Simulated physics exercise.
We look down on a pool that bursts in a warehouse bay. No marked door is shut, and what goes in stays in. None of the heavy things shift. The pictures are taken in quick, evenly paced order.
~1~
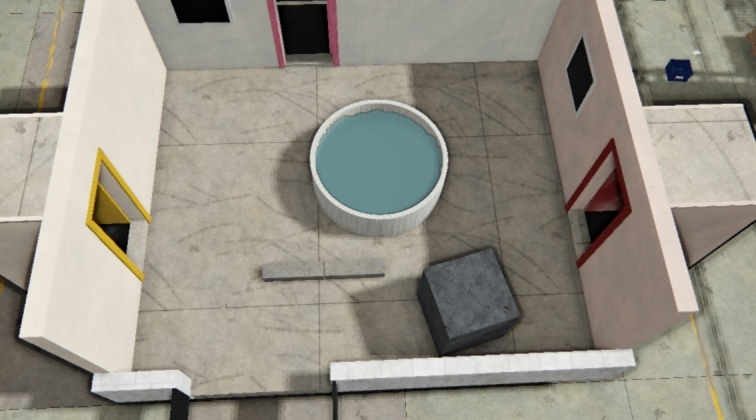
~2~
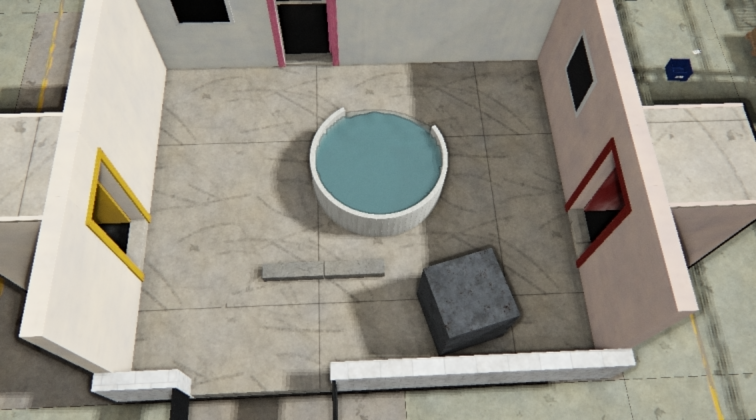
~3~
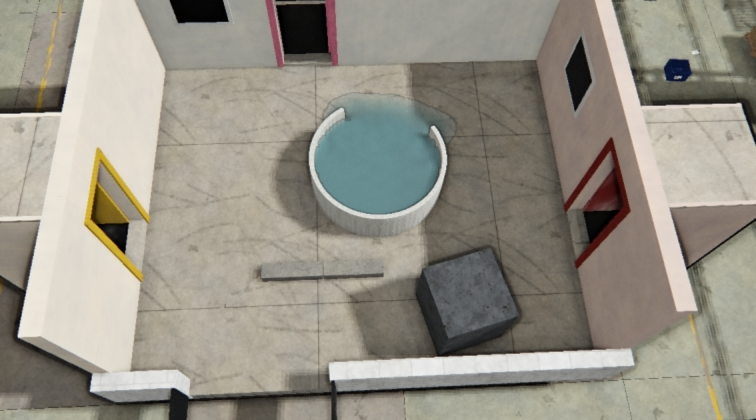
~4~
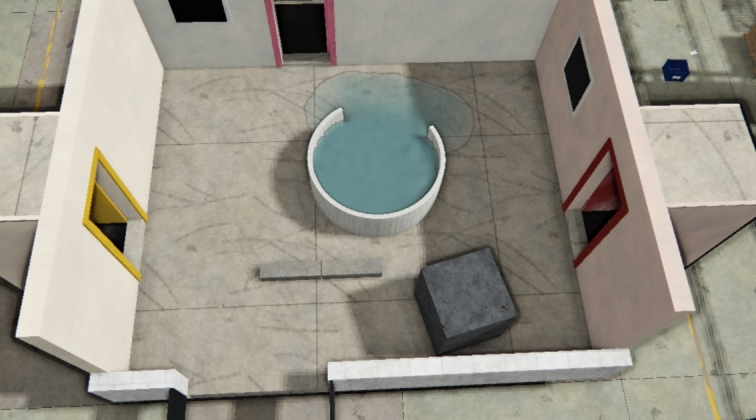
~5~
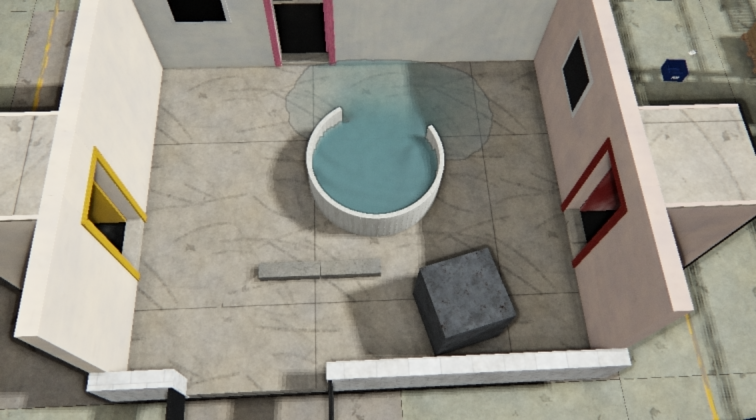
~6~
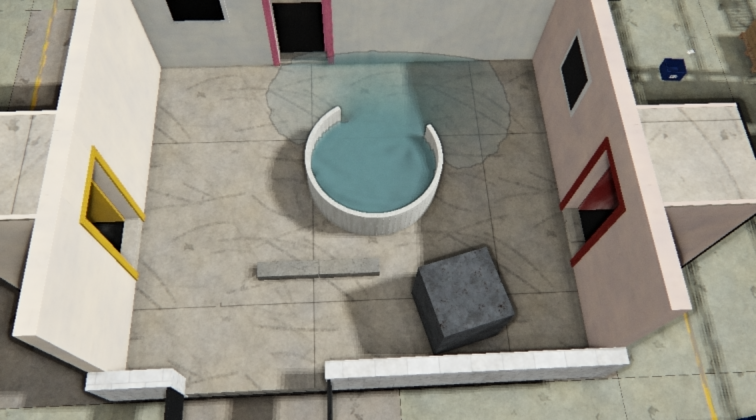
Water pours from a gap in the round tank's far side and spreads across the floor.
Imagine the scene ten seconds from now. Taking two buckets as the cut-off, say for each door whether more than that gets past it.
Outcome: The pink door sees more than two pails. The red door sees two pails or less. The yellow door sees two pails or less.
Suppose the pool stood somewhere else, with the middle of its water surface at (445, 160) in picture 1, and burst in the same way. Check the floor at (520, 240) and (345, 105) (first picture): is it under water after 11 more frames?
Result: Spared; inundated.
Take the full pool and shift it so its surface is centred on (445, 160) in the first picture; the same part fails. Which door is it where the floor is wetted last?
Looks like the yellow door.
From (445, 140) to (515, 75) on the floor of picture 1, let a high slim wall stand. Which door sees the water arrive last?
The yellow door.
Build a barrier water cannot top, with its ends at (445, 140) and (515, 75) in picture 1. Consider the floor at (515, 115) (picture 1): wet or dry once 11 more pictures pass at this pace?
Submerged.
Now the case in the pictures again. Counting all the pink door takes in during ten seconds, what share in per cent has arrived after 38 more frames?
My guess is about 100 %.
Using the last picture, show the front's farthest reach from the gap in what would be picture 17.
Pixel estimate: (161, 74).
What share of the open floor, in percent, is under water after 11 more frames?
About 25 per cent.
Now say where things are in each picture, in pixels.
The round tank at (379, 159) is whole and still, in the first frame.
Water pours out on the round tank's far side and has run to a hidden place, in the second frame.
The front is at (451, 130), out from the gap on the round tank's far side, in the third frame.
The front is at (466, 108), out from the gap on the round tank's far side, in the fourth frame.
The front is at (484, 102), out from the gap on the round tank's far side, in the fifth frame.
The front is at (482, 62), out from the gap on the round tank's far side, in the sixth frame.
A moment on, water covers 20 % of the floor; the pink door over two buckets in, the red door not reached, the yellow door not reached.
Next, water covers 25 % of the floor; the pink door over two buckets in, the red door not reached, the yellow door not reached.
Then, water covers 55 % of the floor; the pink door over two buckets in, the red door wet at the sill, nothing in, the yellow door not reached.
Later, water covers 85 % of the floor; the pink door far over two buckets in, the red door wet at the sill, nothing in, the yellow door wet at the sill, nothing in.
In the end, water covers 95 % of the floor; the pink door far over two buckets in, the red door wet at the sill, nothing in, the yellow door wet at the sill, nothing in.
